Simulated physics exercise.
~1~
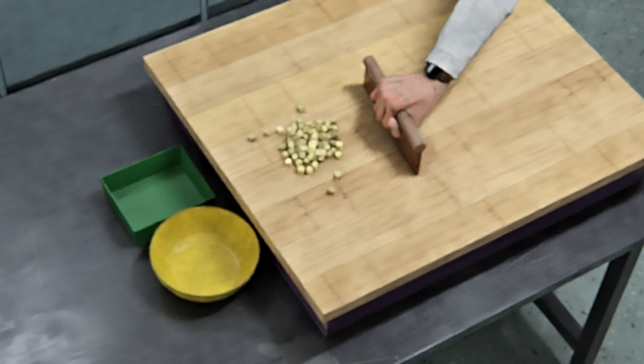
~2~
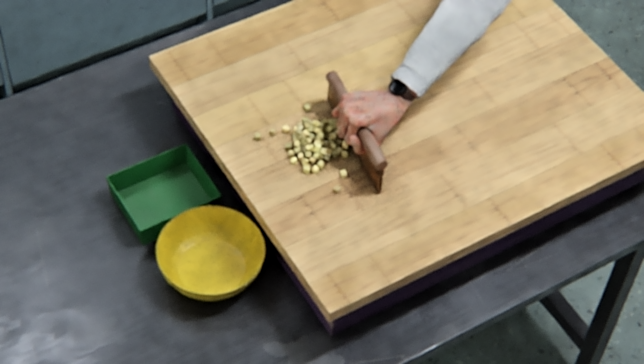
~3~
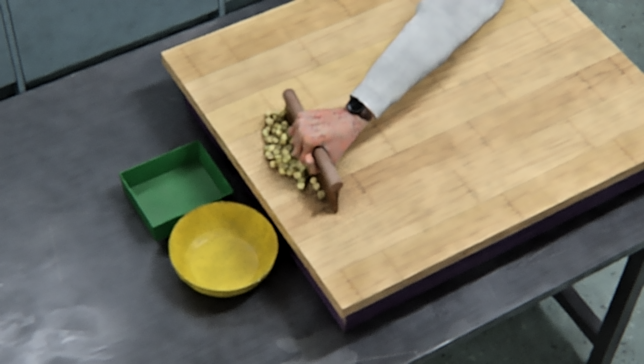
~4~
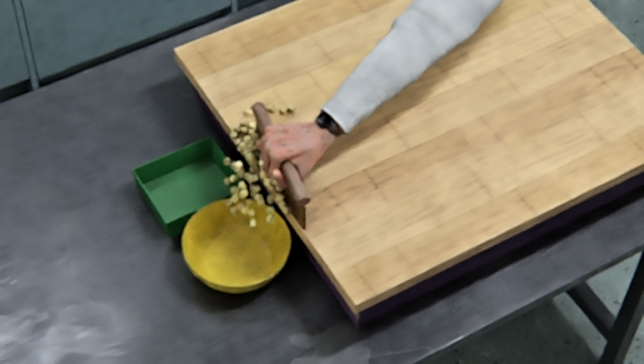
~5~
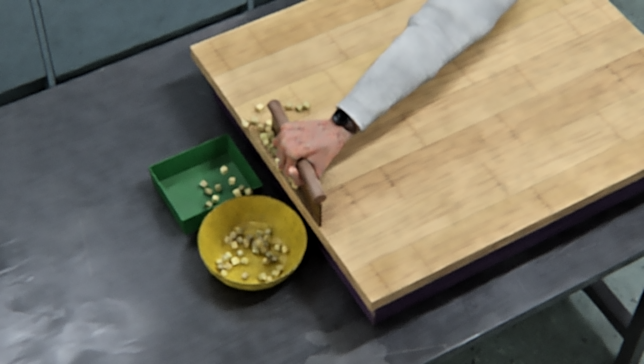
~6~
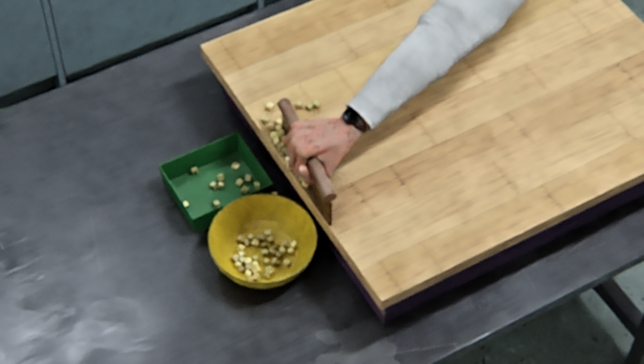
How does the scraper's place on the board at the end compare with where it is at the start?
At the start the scraper is well in on the board, to the right of the pile, and by the end it is at the board's left edge, beside the yellow bowl.
A hand in a light grey sleeve with a dark wristband holds a brown scraper on a pale wooden board, seen from above on a dark table. A loose pile of small pale food pieces lies to its left, with a green tin and a yellow bowl beyond the board's left edge. The hand pushes the scraper left, gathers the pile and drives it to the edge, where pieces spill over as the view drifts slightly left. The scraper stops at the edge. Many pieces lie in the yellow bowl, fewer in the green tin, and some remain on the board.
